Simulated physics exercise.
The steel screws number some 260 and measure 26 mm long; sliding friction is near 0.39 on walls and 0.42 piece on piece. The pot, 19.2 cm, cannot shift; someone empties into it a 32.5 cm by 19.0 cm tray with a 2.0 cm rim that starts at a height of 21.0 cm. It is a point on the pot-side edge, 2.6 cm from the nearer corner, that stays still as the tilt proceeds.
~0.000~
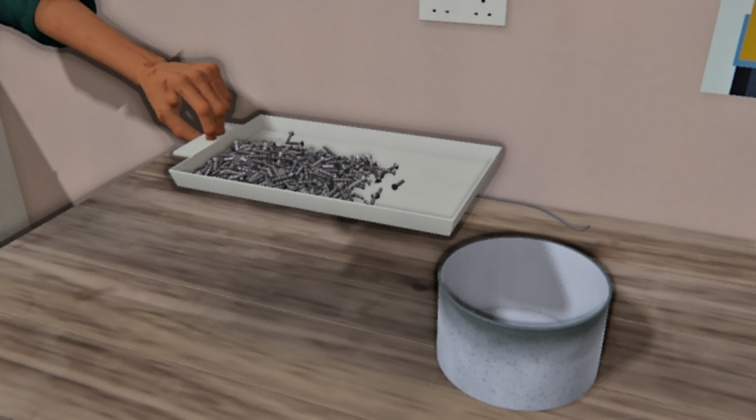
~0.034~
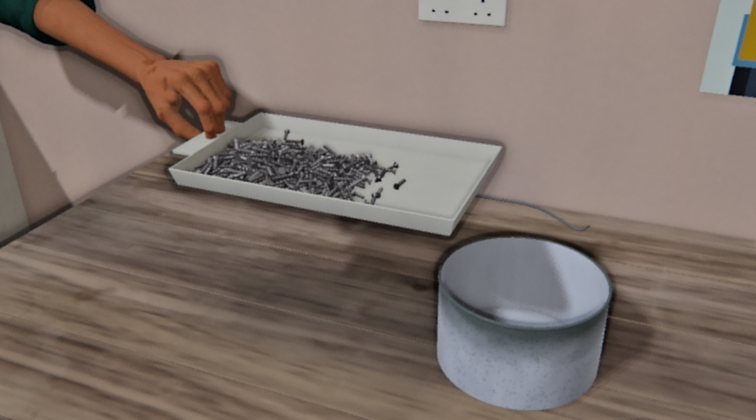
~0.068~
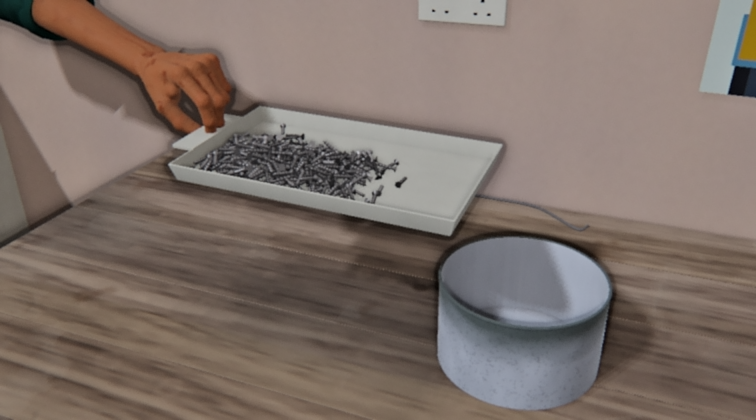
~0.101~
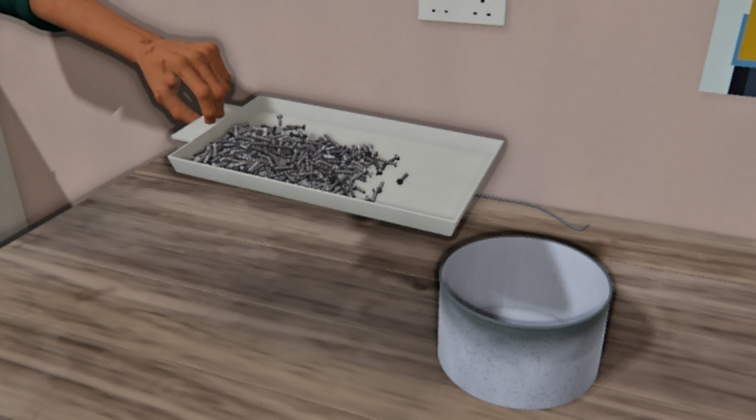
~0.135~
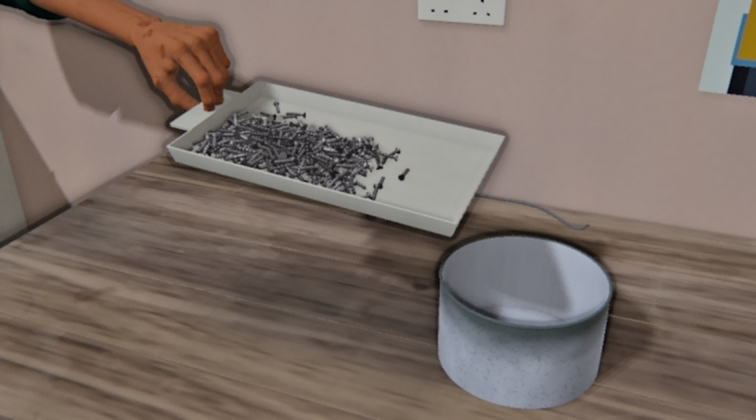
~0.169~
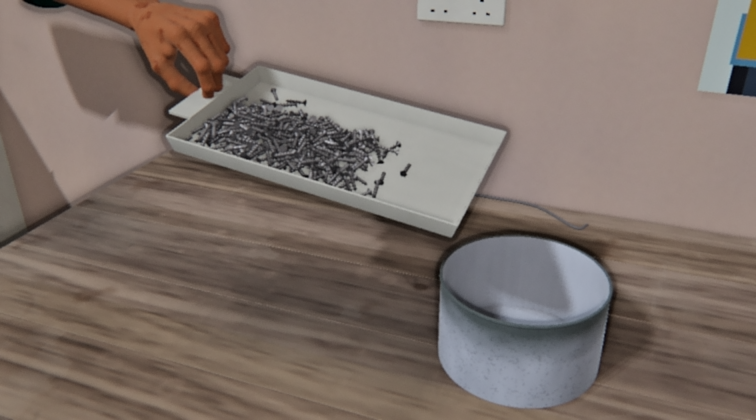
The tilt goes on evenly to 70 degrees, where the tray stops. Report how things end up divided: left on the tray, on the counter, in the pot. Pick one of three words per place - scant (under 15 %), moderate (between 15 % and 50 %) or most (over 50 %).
My call is tray: Scant, counter: Most, pot: Scant.
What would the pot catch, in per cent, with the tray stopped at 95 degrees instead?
Roughly 0 %.
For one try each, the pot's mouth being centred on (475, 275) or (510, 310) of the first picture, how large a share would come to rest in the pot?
About 5 percent the first time and about 65 percent the second.
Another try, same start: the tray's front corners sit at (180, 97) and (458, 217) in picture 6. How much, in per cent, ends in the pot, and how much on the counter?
Per cent by place - pot 80, counter 15.
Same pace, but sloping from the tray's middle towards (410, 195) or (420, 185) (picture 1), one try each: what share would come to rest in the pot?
First try: About 35 percent; second try: About 70 percent.
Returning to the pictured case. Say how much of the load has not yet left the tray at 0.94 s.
About 15%.
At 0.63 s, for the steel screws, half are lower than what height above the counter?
Some 30 cm.
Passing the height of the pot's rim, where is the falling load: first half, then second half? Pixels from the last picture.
(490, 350) or so first, later (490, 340).
After 0.45 s, tilt 41 degrees; the tray holds 100 %, the pot 0 %.
After 0.63 s, tilt 60 degrees; the tray holds 100 %, the pot 0 %.
Then, at 0.94 s, tilt 70 degrees; the tray holds 15 %, the pot 0 %.
In the end, at 1.9 s, tray 0 %, counter 95 %, pot 5 %.
